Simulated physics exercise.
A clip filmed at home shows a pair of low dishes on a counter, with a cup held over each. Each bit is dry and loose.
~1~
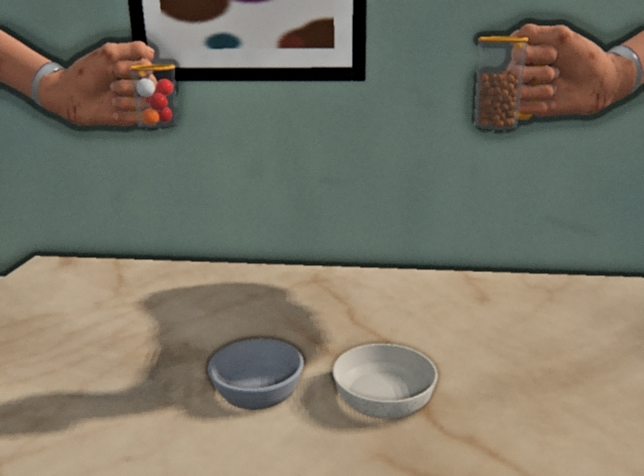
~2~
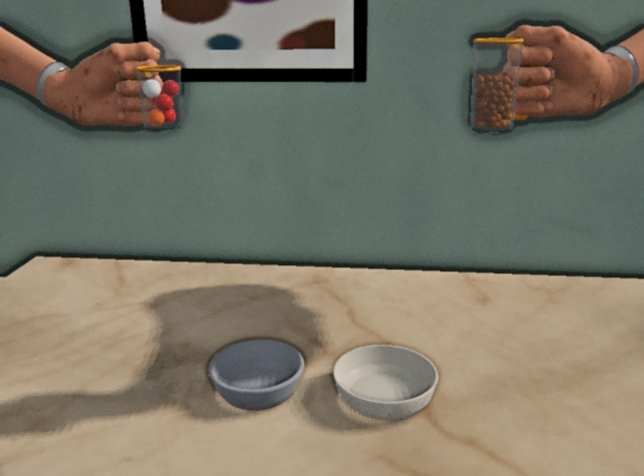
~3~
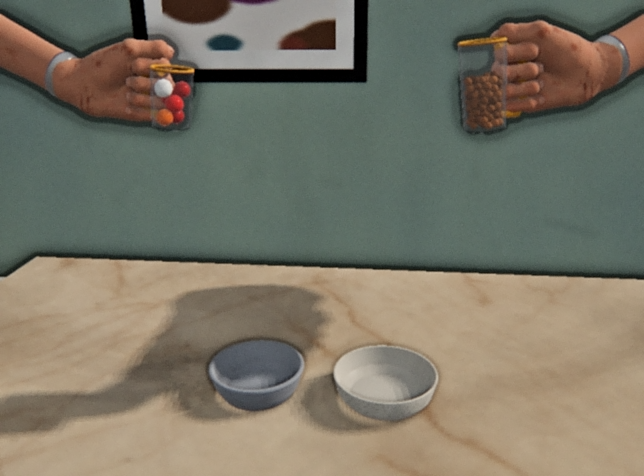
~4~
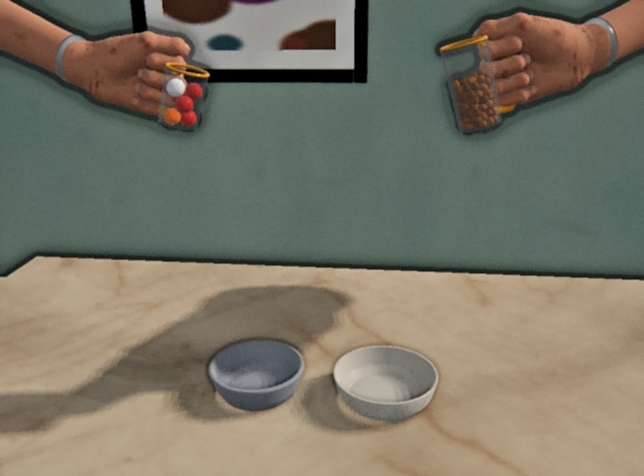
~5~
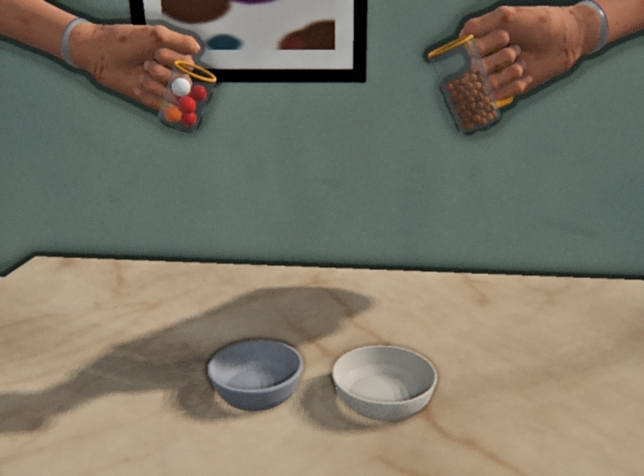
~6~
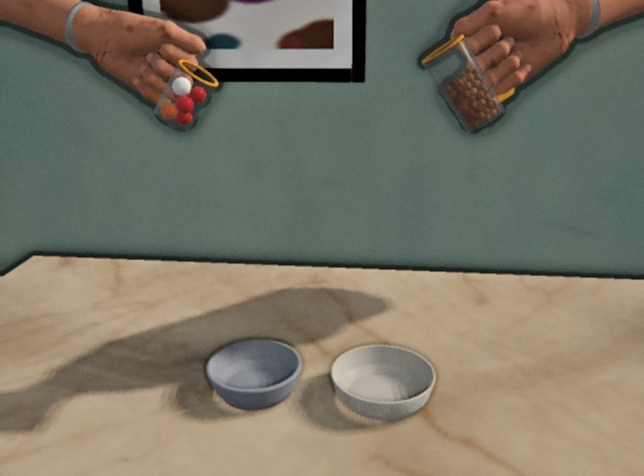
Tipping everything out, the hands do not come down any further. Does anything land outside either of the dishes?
Left dish: Some outside; right: Some outside.
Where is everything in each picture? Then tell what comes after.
The first frame shows left dish at (246, 393), empty; left cup at (155, 97), holding gumballs, high above its dish; right dish at (383, 405), empty; right cup at (499, 84), holding cereal balls, high above its dish.
The second frame shows left cup at (161, 98), upright; right cup at (495, 85), upright.
The third frame shows left cup at (172, 98), tipped 7°; right cup at (483, 86), tipped 7°.
The fourth frame shows left cup at (182, 98), tipped 16°; right cup at (472, 86), tipped 16°.
The fifth frame shows left cup at (186, 98), tipped 25°; right cup at (466, 86), tipped 25°.
The sixth frame shows left dish at (244, 393); left cup at (185, 97), tipped 35°; right dish at (382, 406); right cup at (465, 86), tipped 35°.
Then, 0.32 s after the last picture, left, all still in the cup; right, all still in the cup.
Then, 0.72 s after the last picture, left, all still in the cup; right, all still in the cup.
Then, 1.15 s after the last picture, left, about a quarter still in the cup, about a quarter outside the dish, about two thirds in the air; right, most still in the cup, a small part in the air.
By the end, left, about a quarter in the dish, most outside the dish; right, most in the dish, a small part outside the dish.
